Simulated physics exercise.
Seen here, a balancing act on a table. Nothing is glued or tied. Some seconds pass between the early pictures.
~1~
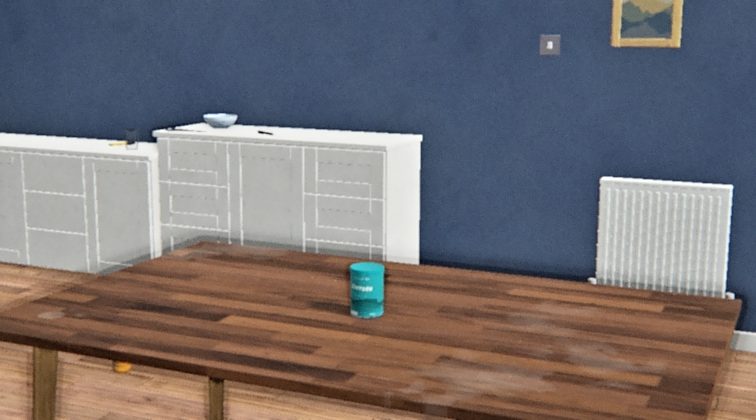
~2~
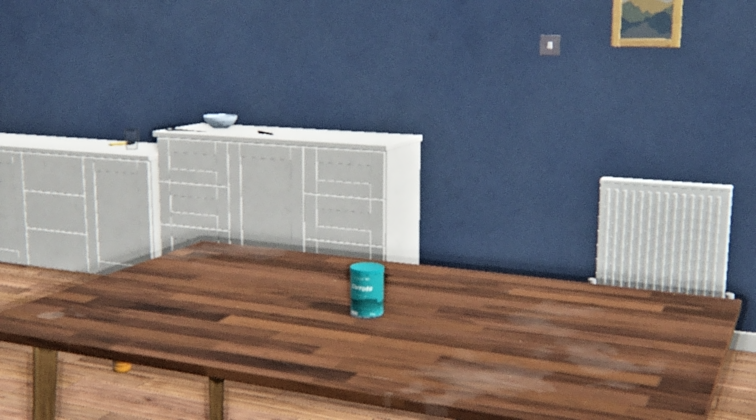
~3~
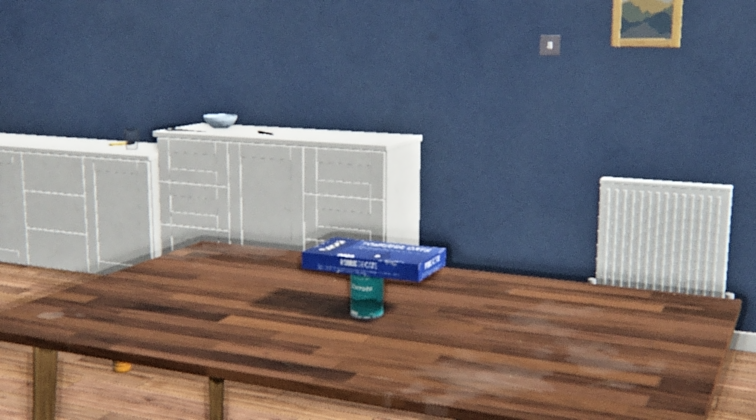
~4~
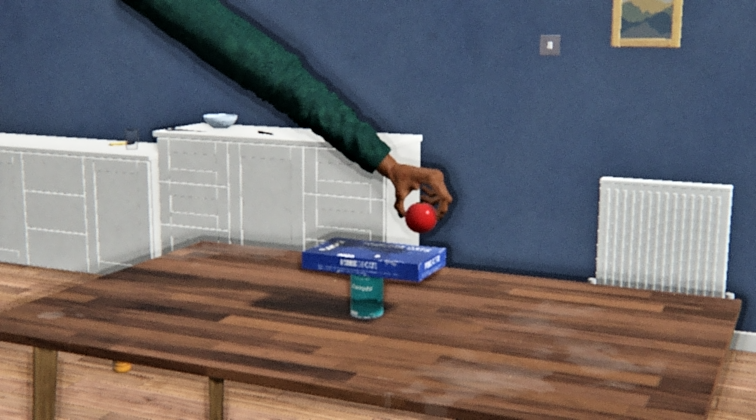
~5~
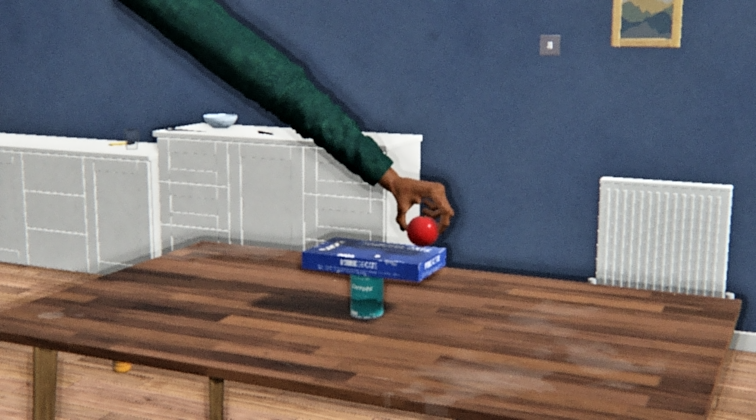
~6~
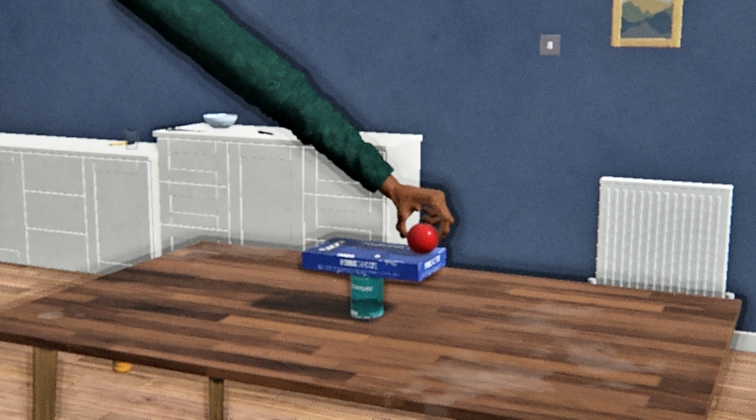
A blue box appeared flat on top of a turquoise tin on the wooden table, then a green-sleeved arm reached in from the upper left and lowered a red tomato onto the box's right side, still holding it.
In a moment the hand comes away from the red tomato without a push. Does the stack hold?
Outcome: The stack loses its balance.
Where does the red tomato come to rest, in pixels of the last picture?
At about (446, 310).
Then, 0.30 s on from there, red tomato now fallen; blue packet turned 53° from how it was put.
Then, 0.50 s on from there, blue packet on its side.
Then, 0.90 s on from there, blue packet now fallen.
In the end, fallen, red tomato and blue packet; turquoise tin unmoved. At the end, from the last picture's camera, red tomato near (446, 310). The stack comes apart.
